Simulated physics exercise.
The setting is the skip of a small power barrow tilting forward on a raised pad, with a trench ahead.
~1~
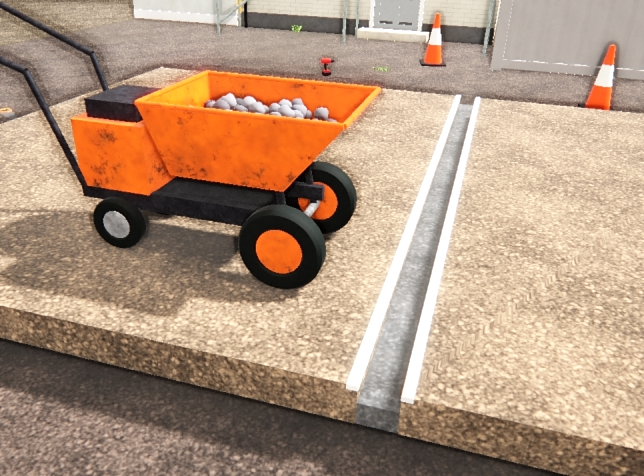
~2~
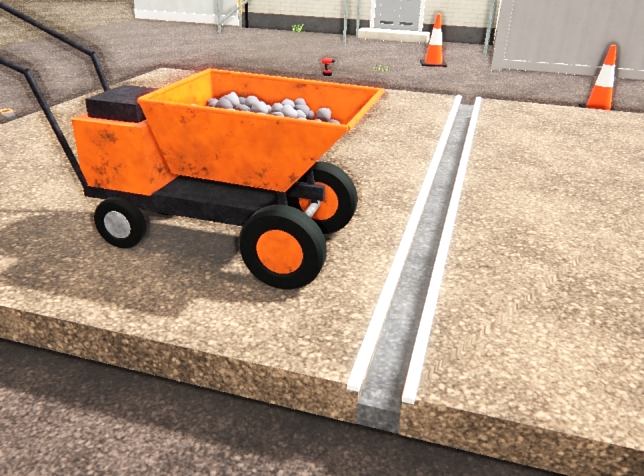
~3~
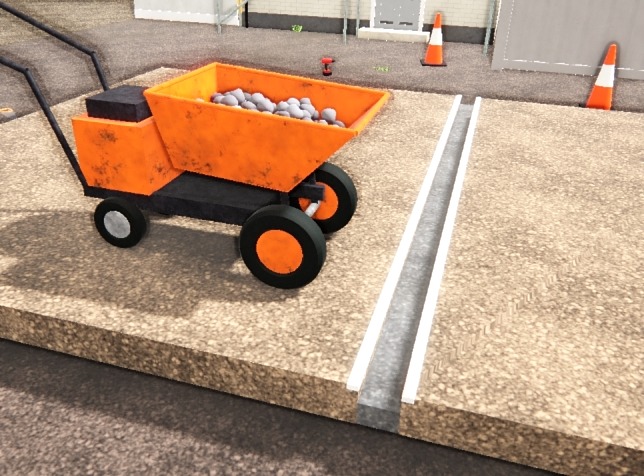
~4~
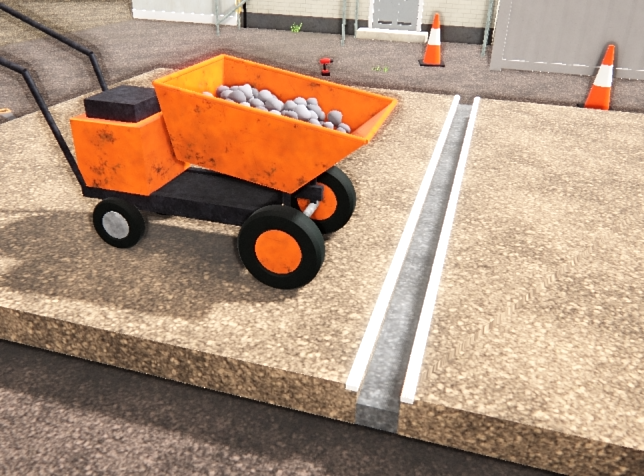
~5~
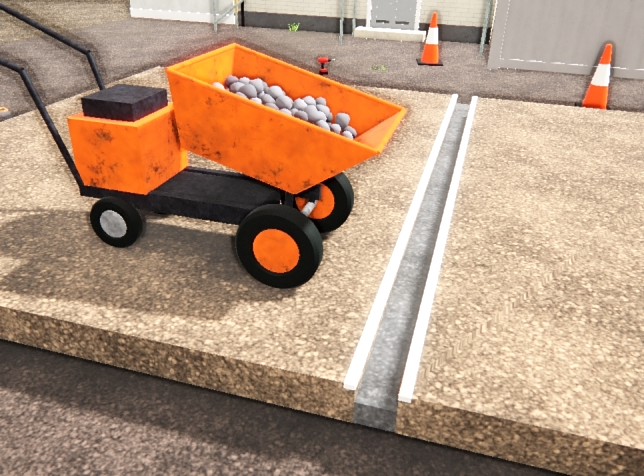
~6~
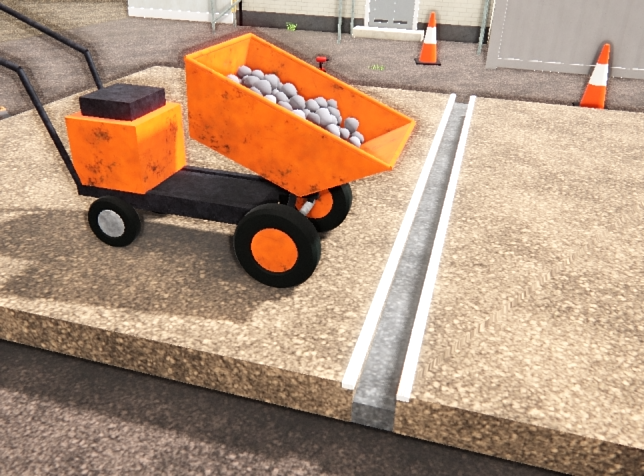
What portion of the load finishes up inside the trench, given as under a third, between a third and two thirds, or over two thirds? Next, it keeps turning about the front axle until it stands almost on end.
It will put below a third into the trench.
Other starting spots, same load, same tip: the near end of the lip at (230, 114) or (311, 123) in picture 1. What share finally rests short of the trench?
In order: About 30 % and 0 %.
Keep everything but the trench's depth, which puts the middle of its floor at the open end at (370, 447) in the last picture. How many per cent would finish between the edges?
About 0 per cent.
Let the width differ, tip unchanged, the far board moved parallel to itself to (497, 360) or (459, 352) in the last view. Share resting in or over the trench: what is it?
The first try comes to close to 60 per cent, the next to 30 per cent.
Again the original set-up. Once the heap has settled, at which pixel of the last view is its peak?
About (467, 252).
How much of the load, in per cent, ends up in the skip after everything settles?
Roughly 45 per cent.
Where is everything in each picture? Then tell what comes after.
Lip of the skip near (344, 127), level; top of the load near (241, 114), round cobbles; first edge of the trench near (370, 335); far edge near (420, 345), the trench under half as wide as the skip, and about half as deep as wide, in the first picture.
Lip of the skip near (348, 128), tipped barely; top of the load near (243, 114), in the second picture.
Lip of the skip near (355, 133), tipped barely; top of the load near (249, 111), in the third picture.
Lip of the skip near (365, 142), tipped a little; top of the load near (238, 99), in the fourth picture.
Lip of the skip near (377, 153), tipped clearly; top of the load near (235, 106), in the fifth picture.
Lip of the skip near (389, 168), tipped clearly; top of the load near (247, 99); first edge of the trench near (366, 334); far edge near (415, 344), in the sixth picture.
Shortly afterwards, skip tipped steeply; the whole lot in the skip.
Next, skip tipped right over; near two thirds in the skip; near a third beyond it.
Some moments later, skip tipped right over; near half in the skip; only a few in or heaped over the trench; near half beyond it.
In the end, skip tipped right over; near half in the skip; only a few in or heaped over the trench; near half beyond it.
